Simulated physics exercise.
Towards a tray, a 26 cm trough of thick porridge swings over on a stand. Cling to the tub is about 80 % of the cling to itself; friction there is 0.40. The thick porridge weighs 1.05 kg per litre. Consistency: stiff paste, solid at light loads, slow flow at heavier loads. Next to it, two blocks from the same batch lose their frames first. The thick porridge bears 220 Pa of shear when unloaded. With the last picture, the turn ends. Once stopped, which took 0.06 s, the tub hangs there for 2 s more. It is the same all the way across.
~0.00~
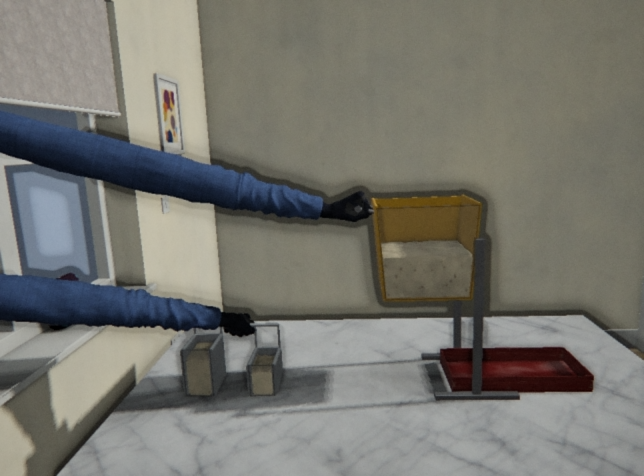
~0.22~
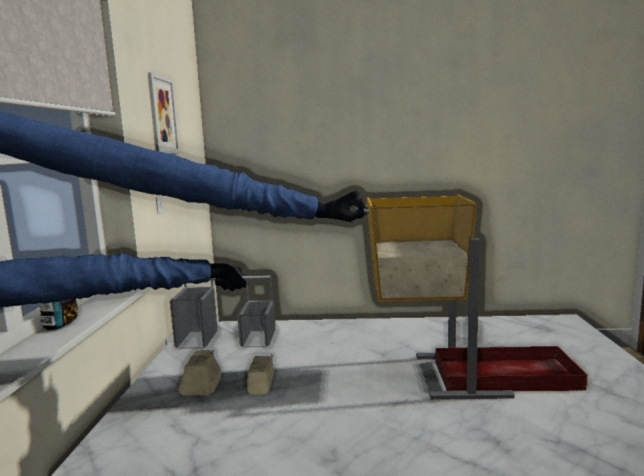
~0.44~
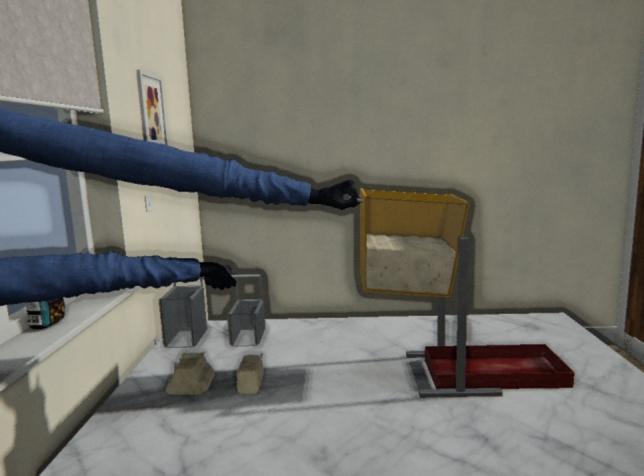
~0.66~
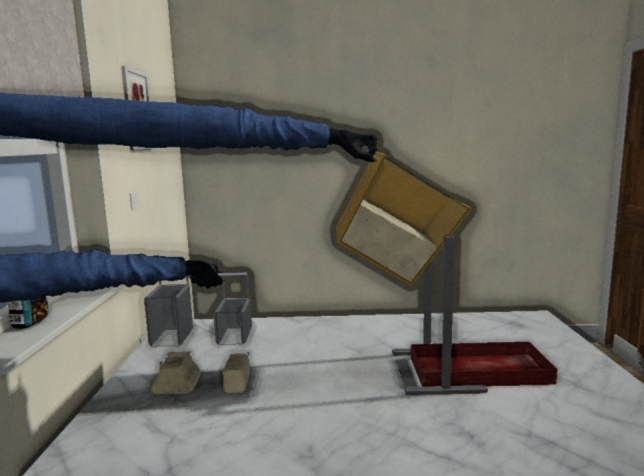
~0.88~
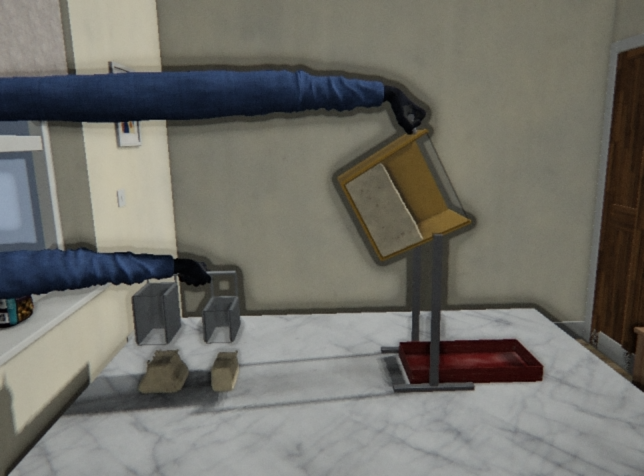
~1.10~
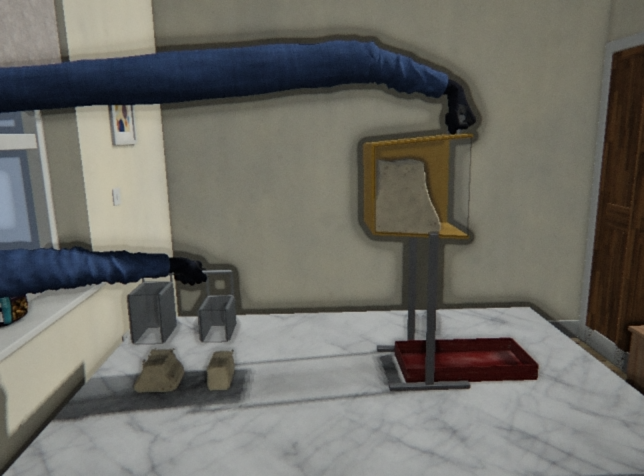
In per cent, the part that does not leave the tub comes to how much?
The part that stays comes to roughly 63 %.
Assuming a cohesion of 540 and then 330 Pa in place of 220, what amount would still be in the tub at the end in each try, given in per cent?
You'd see 100 percent the first time and 75 percent the second.
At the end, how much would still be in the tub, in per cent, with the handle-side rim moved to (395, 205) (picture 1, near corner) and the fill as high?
Some 85 per cent, I reckon.
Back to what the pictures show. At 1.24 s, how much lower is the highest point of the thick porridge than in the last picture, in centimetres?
About 5 cm.
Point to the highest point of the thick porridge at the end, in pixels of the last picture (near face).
(398, 205).
By 1.24 s, the tub is at 90 degrees and holds 100 %.
By 1.41 s, the tub is at 90 degrees and holds 78 %.
By 1.58 s, the tub is at 90 degrees and holds 65 %.
By 1.75 s, the tub is at 90 degrees and holds 63 %.
By 3.10 s, at the end, the tub is at 90 degrees and holds 63 %.
